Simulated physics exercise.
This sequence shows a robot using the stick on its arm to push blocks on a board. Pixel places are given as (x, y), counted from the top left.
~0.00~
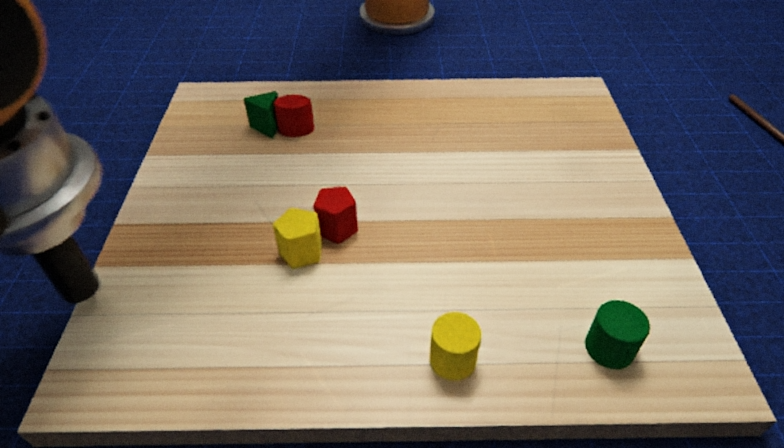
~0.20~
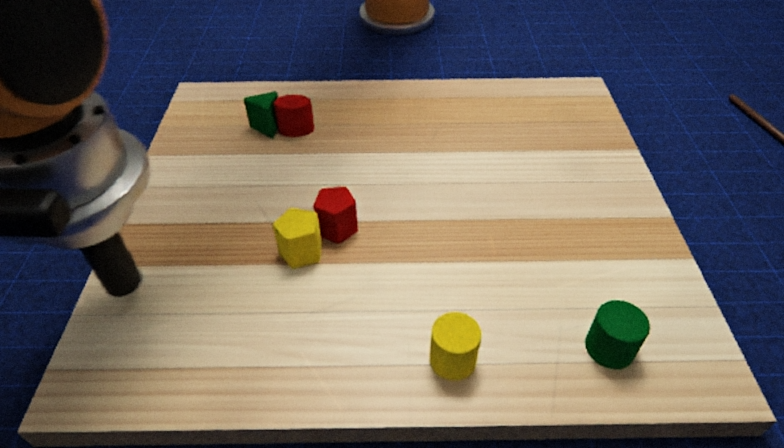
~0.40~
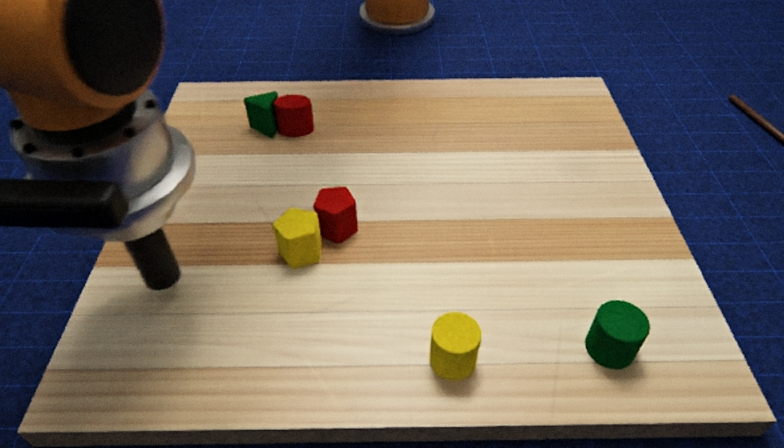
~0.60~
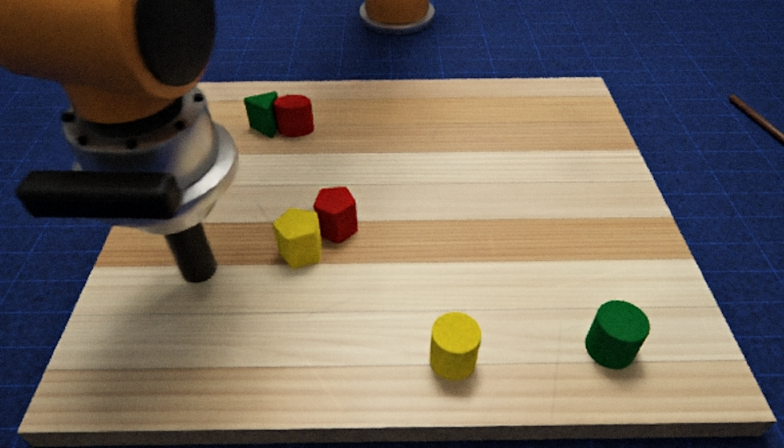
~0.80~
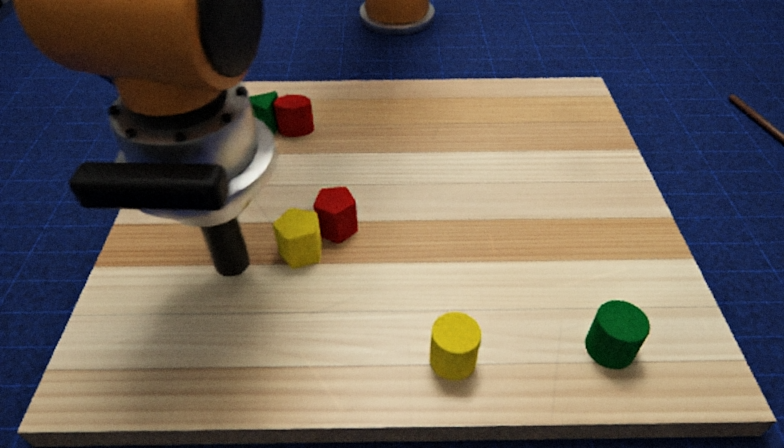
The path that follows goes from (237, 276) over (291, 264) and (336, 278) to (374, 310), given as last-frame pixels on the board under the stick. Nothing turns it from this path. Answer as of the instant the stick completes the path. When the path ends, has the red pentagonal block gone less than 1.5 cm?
The answer is no.
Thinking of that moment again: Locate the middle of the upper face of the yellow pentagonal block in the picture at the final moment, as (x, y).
The middle of the upper face of the yellow pentagonal block will lie at about (340, 214) in the picture.
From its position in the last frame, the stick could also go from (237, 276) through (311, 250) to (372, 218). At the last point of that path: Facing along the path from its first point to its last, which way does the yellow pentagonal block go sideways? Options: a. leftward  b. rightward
Choice b: Rightward.
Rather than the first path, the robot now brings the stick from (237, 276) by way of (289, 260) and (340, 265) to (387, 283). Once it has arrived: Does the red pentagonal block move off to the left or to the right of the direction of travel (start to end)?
Shifted left.
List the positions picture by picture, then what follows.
In the first frame, tip of the stick (82, 289), middles of tops, yellow pentagonal block (296, 222), red pentagonal block (334, 199), yellow cylinder (457, 331).
In the second frame, stick (124, 283), nothing pushed.
In the third frame, stick (163, 277), nothing pushed.
In the fourth frame, stick (199, 270), nothing pushed.
In the fifth frame, stick (233, 264), yellow pentagonal block (296, 222), red pentagonal block (334, 199), yellow cylinder (457, 331).
The first path, step by step. One third of the way, stick (288, 251); yellow pentagonal block (316, 216); red pentagonal block (345, 193).
Two thirds of the way, stick (335, 266); yellow pentagonal block (340, 214), turned 35° anticlockwise; red pentagonal block (354, 186), turned 25° anticlockwise.
At the end, stick (373, 298); yellow pentagonal block (340, 214), turned 35° anticlockwise; red pentagonal block (354, 186), turned 25° anticlockwise; yellow cylinder unmoved.
